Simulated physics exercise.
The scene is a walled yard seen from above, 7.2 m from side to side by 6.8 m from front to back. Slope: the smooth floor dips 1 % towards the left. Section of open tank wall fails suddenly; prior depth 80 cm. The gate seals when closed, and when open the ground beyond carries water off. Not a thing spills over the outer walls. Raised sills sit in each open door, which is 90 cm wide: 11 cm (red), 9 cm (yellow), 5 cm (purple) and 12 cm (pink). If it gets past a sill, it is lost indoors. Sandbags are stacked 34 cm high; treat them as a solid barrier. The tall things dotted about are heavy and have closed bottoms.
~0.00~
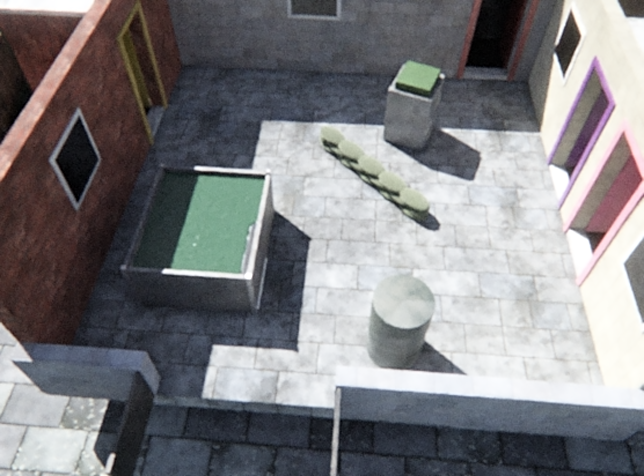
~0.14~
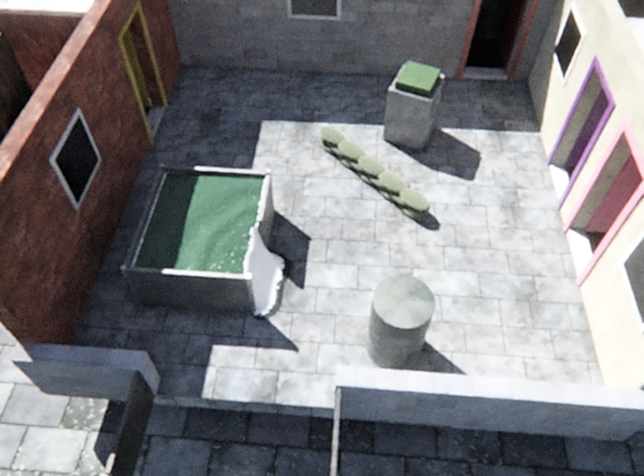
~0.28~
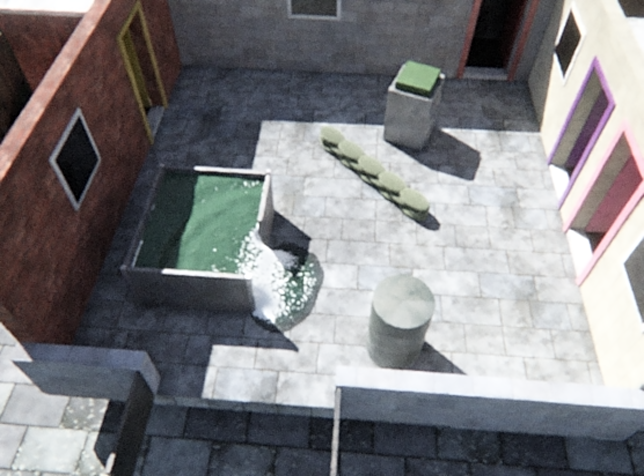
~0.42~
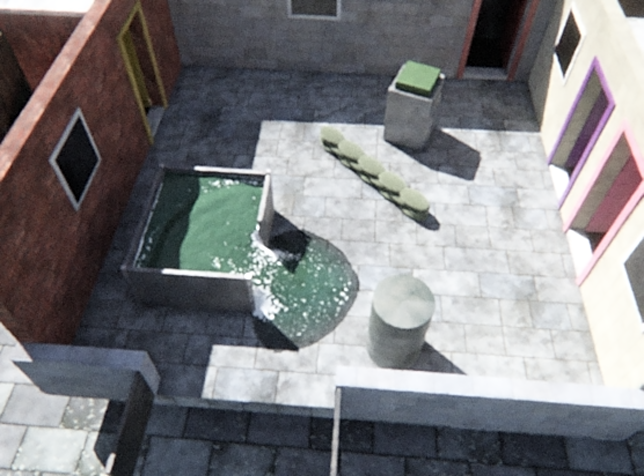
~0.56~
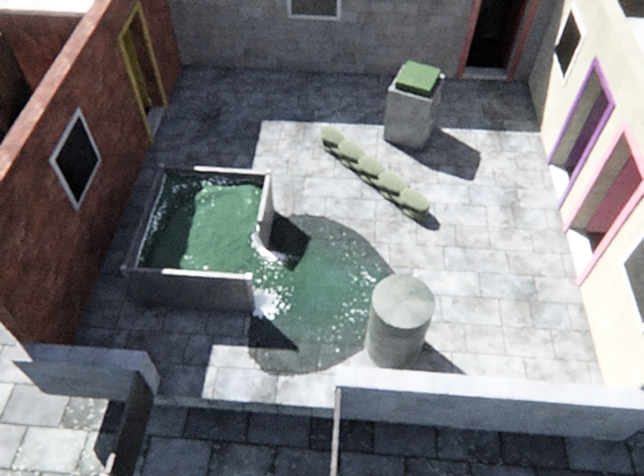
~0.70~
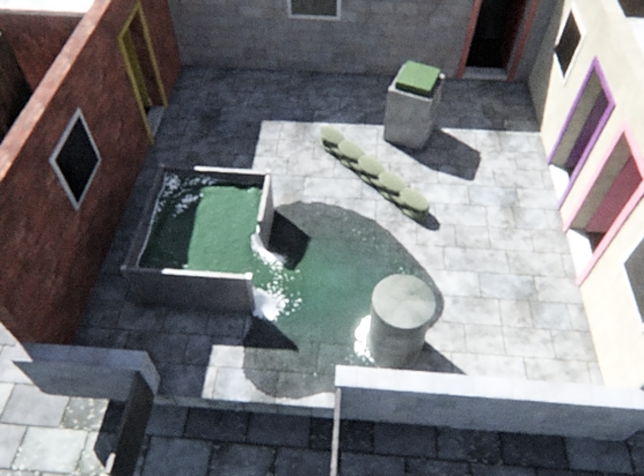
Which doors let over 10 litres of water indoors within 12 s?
The red door: 10 litres or less, the yellow door: 10 litres or less, the purple door: Over 10 litres, the pink door: Over 10 litres.
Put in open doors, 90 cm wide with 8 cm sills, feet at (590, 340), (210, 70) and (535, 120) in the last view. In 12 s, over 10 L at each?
In that order: Past it, under, below.
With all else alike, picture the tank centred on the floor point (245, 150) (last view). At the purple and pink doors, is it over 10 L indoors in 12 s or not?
Purple: Within limit; pink: Within limit.
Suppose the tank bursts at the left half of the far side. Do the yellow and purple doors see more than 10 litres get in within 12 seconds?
Here's how it goes: Yellow exceeds it, purple falls short.
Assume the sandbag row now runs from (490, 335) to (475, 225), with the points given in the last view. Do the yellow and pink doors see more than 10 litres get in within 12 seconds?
Against the limit, the yellow door stays within it and the pink door stays within it.
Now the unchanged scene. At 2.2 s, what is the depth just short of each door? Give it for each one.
Measured in centimetres, the red door gives 0, the yellow door 0, the purple door 4 and the pink door 25.
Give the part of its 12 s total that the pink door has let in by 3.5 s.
Estimate: Around 80 per cent.
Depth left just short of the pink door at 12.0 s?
Roughly 2.0 centimetres.
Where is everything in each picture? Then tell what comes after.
In the first frame, still water, 80 cm deep, in the open tank at (202, 221).
In the second frame, water pours out at (256, 272) and has run 0.6 m, to (257, 315); typically 9 cm deep outside, 80 cm at the open tank's back.
In the third frame, water pours out at (256, 273) and has run 0.9 m, to (317, 270); typically 11 cm deep outside, 80 cm at the open tank's back.
In the fourth frame, water pours out at (257, 274) and has run 1.4 m, to (352, 279); typically 8 cm deep outside, 76 cm at the open tank's back.
In the fifth frame, water pours out at (257, 274) and has run 2.1 m, to a hidden place; typically 5 cm deep outside, 69 cm at the open tank's back.
In the sixth frame, water pours out at (256, 273) and has run 2.6 m, to (435, 312); typically 5 cm deep outside, 69 cm at the open tank's back.
After 1.4 s water covers 25 % of the floor and is deepest (42 cm) near (360, 391); red door not reached, yellow door not reached, purple door not reached, pink door not reached.
After 2.2 s water covers 35 % of the floor and is deepest (28 cm) near (360, 391); red door not reached, yellow door not reached, purple door not reached, pink door 25 cm at the sill, 9 L in.
After 3.5 s water covers 40 % of the floor and is deepest (20 cm) near (363, 329); red door not reached, yellow door not reached, purple door 8 cm at the sill, 11 L in, pink door 19 cm at the sill, 70 L in.
After 7.0 s water covers 60 % of the floor and is deepest (12 cm) near (462, 94); red door 10 cm at the sill, 0 L in, yellow door 2 cm at the sill, 0 L in, purple door 5 cm at the sill, 26 L in, pink door 8 cm at the sill, 89 L in.
After 12.0 s water covers 90 % of the floor and is deepest (11 cm) near (168, 104); red door 5 cm at the sill, 1 L in, yellow door 10 cm at the sill, 0 L in, purple door 2 cm at the sill, 27 L in, pink door 2 cm at the sill, 89 L in.
